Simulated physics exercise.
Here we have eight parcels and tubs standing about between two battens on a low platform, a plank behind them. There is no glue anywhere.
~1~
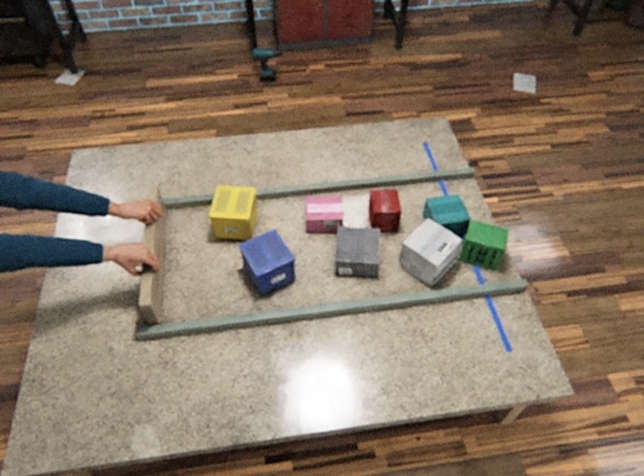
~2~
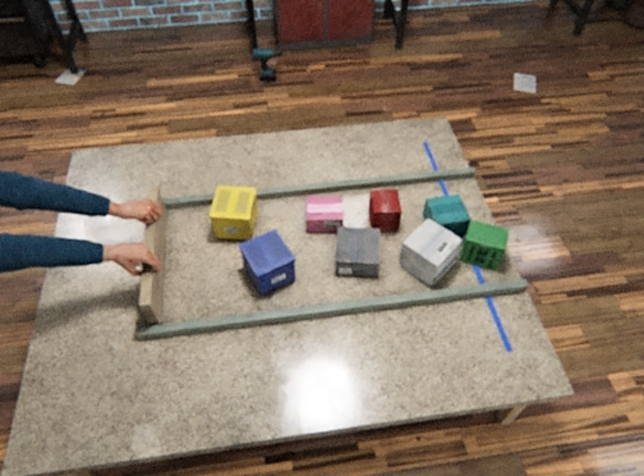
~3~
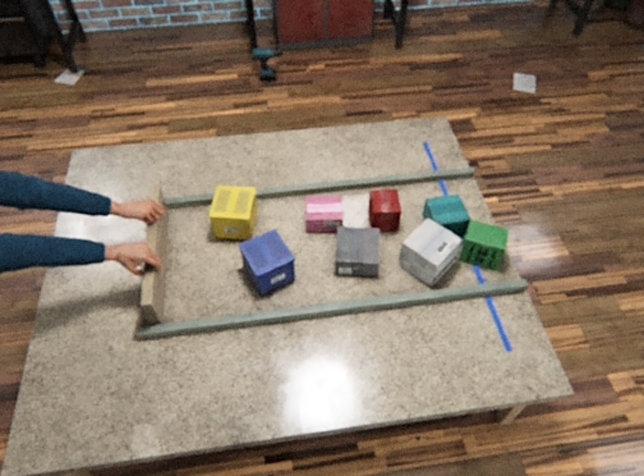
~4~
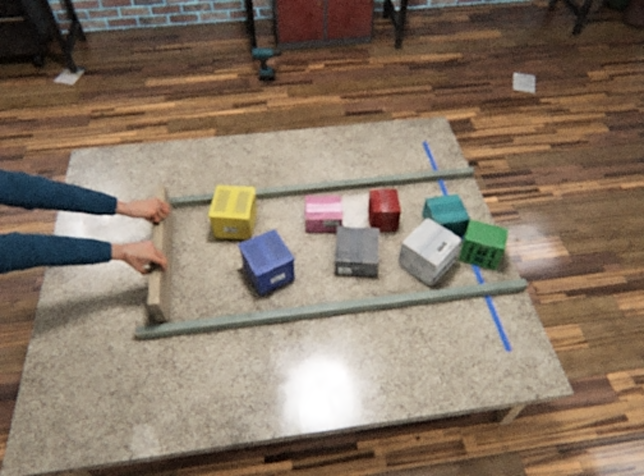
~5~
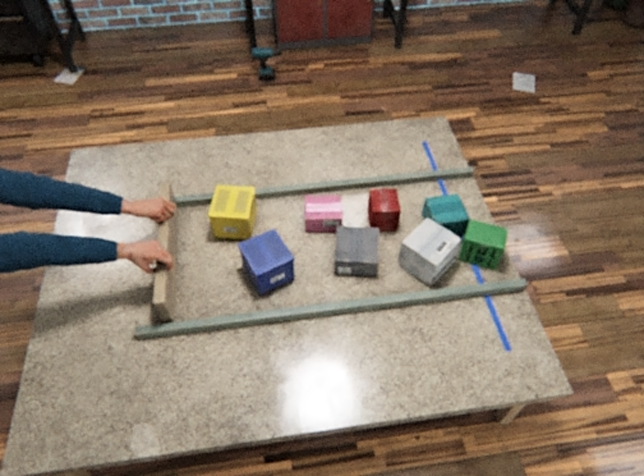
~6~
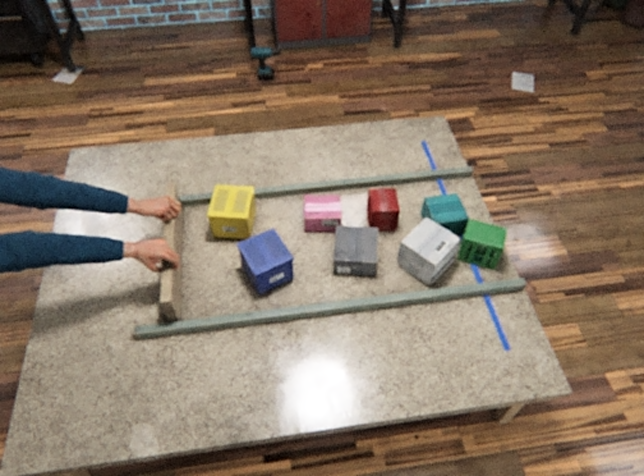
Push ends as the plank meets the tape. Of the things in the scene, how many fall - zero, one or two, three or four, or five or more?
Of those, five or more fall.
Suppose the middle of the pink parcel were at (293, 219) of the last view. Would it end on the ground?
Put there, it simply leaves the top.
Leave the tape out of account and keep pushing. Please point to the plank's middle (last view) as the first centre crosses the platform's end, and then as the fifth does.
The middle is near (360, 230) first and near (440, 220) after.
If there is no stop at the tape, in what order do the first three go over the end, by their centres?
It goes the green crate, after that the turquoise parcel, and finally the white parcel.
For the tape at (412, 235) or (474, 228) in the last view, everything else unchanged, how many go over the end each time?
You'd get 4 the first time and 6 the second.
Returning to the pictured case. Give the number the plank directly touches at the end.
It is in contact with 2.
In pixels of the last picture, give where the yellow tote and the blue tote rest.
Answer: First (467, 186), after that (491, 241).
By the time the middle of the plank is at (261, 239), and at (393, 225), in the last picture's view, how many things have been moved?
Tally: 2; 8.
Soon after, none off yet; green crate at rest near (482, 244); turquoise parcel at rest near (444, 216); white parcel at rest near (428, 252).
Then, none off yet; green crate moved about its own width near (514, 240); turquoise parcel moved about its own width near (481, 212); white parcel moved about its own width near (482, 259).
By the end, the number that fall off is five or more; fallen, pink parcel, grey parcel, red box, white parcel, turquoise parcel and green crate.
